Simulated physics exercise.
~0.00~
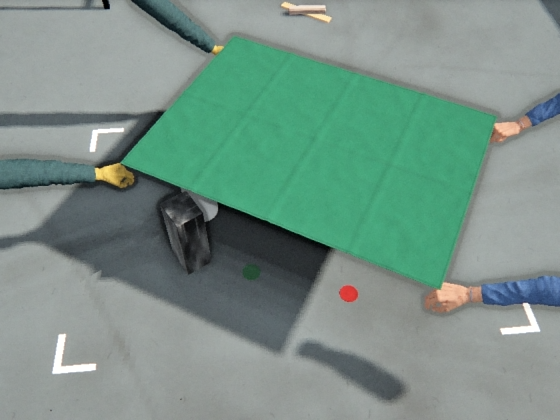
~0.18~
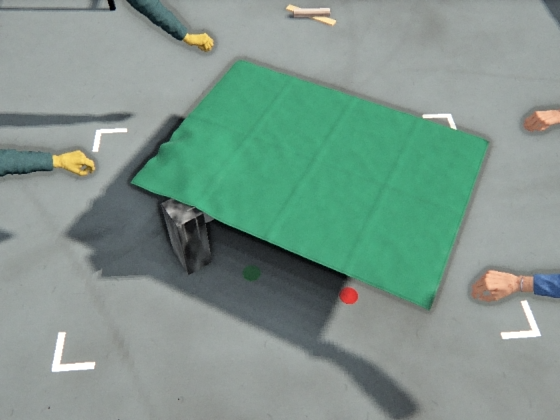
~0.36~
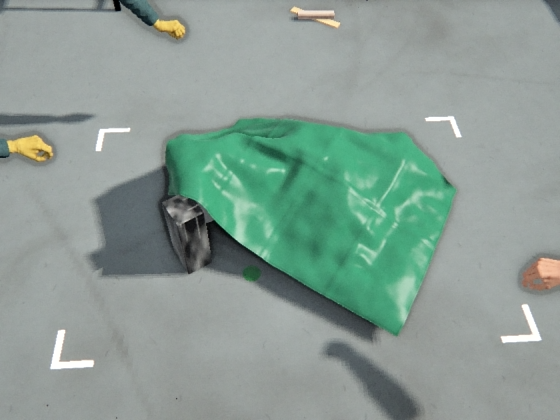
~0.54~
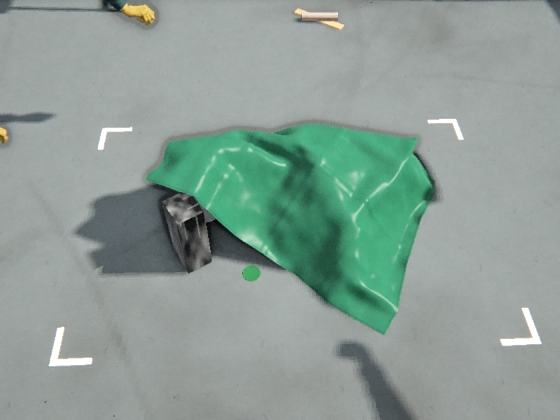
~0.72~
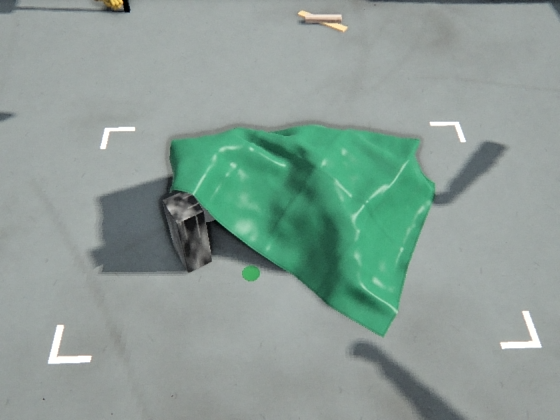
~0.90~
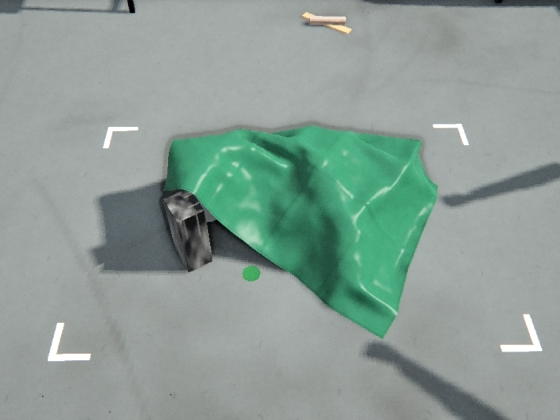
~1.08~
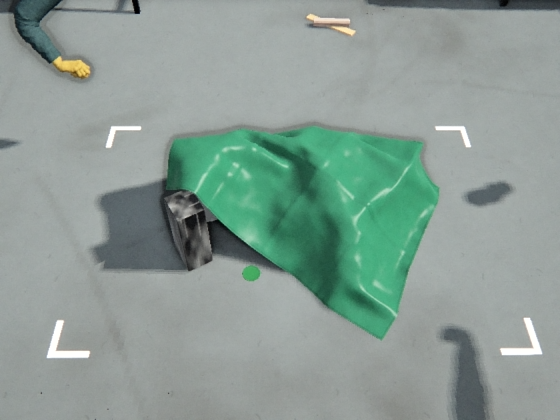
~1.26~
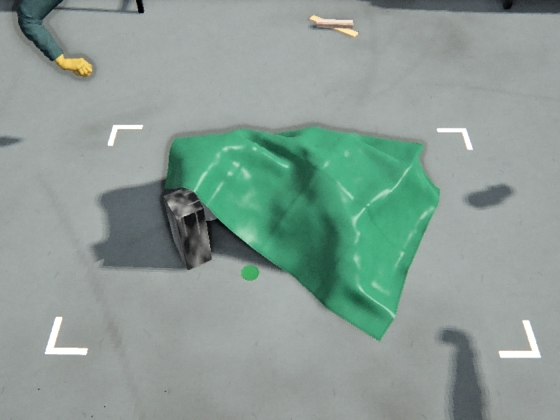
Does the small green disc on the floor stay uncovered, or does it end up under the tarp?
The green disc stays uncovered, lying in plain view just beyond the edge of the fallen tarp. The red disc is the one that disappears under it.
